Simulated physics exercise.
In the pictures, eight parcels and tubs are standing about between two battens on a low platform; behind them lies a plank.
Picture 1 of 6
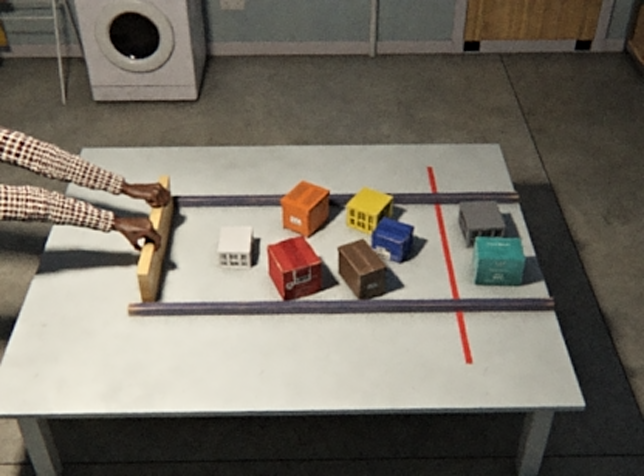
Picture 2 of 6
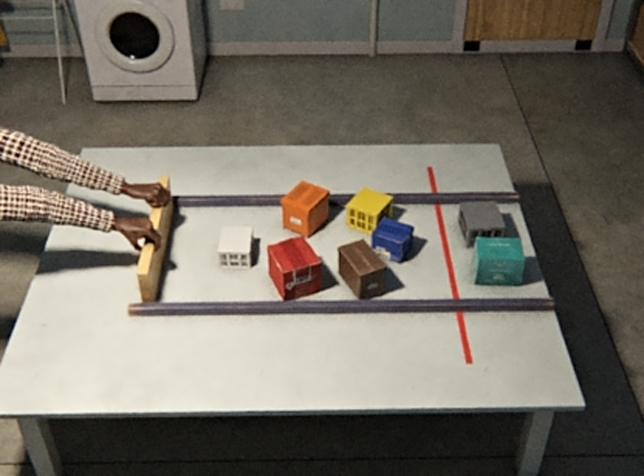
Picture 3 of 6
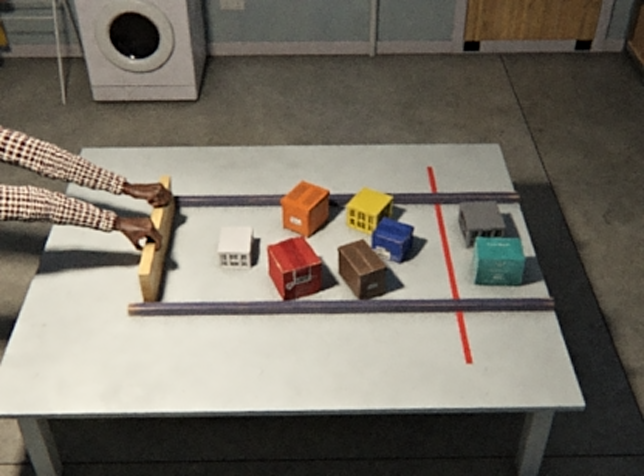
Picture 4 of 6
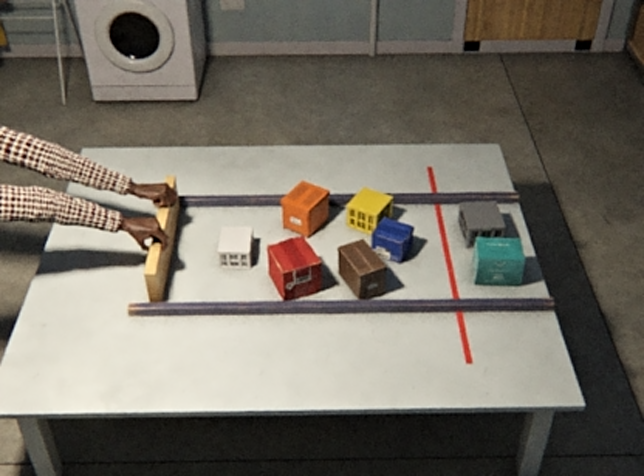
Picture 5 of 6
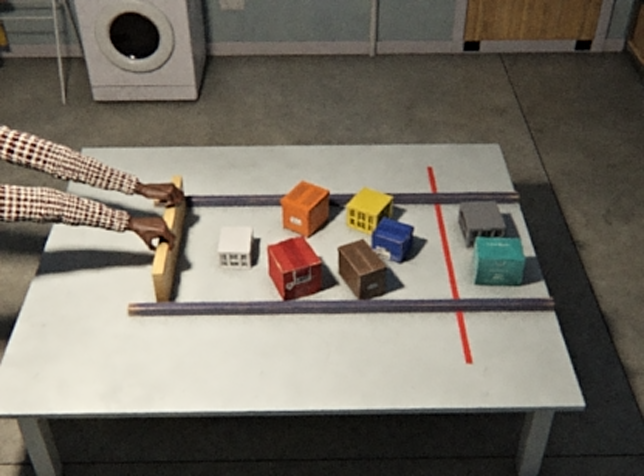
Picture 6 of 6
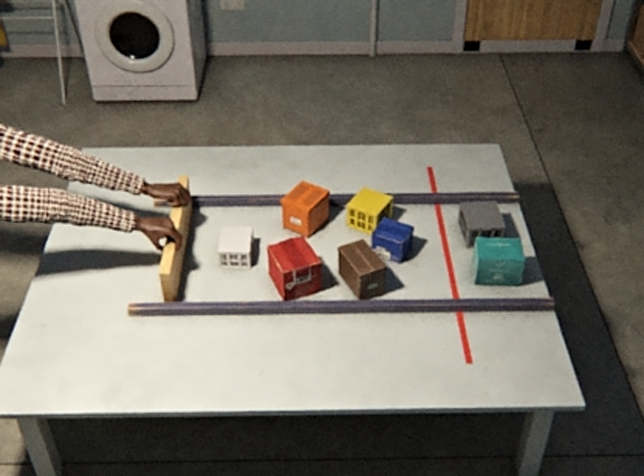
Two hands sliding a plank slightly to the right between two battens on a table, the eight coloured boxes staying still.
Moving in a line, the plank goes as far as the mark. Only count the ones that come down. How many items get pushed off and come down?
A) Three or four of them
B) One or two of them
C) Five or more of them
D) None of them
Option B: One or two of them.
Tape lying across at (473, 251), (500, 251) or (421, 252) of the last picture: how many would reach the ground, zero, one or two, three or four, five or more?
First either one or two, then five or over, then none at all.
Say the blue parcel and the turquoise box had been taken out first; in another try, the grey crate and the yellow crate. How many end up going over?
0 in the first case and 1 in the second.
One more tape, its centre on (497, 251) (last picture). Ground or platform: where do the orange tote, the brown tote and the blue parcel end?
Here's how it goes: The orange tote stays where it is, the brown tote ends up below, and the blue parcel ends up below.
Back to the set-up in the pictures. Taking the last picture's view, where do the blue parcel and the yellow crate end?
Roughly (495, 234) for the first and roughly (490, 204) for the second.
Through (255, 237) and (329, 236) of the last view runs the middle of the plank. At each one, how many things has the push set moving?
Tally: 1; 5.
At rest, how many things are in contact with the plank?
At rest, 3 are in contact.
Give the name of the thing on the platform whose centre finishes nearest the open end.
The foremost one is the grey crate.
Soon after, none off yet; turquoise box at rest near (498, 262); grey crate at rest near (481, 224); blue parcel at rest near (392, 240).
In the end, the number that fall off is one or two; gone, turquoise box.
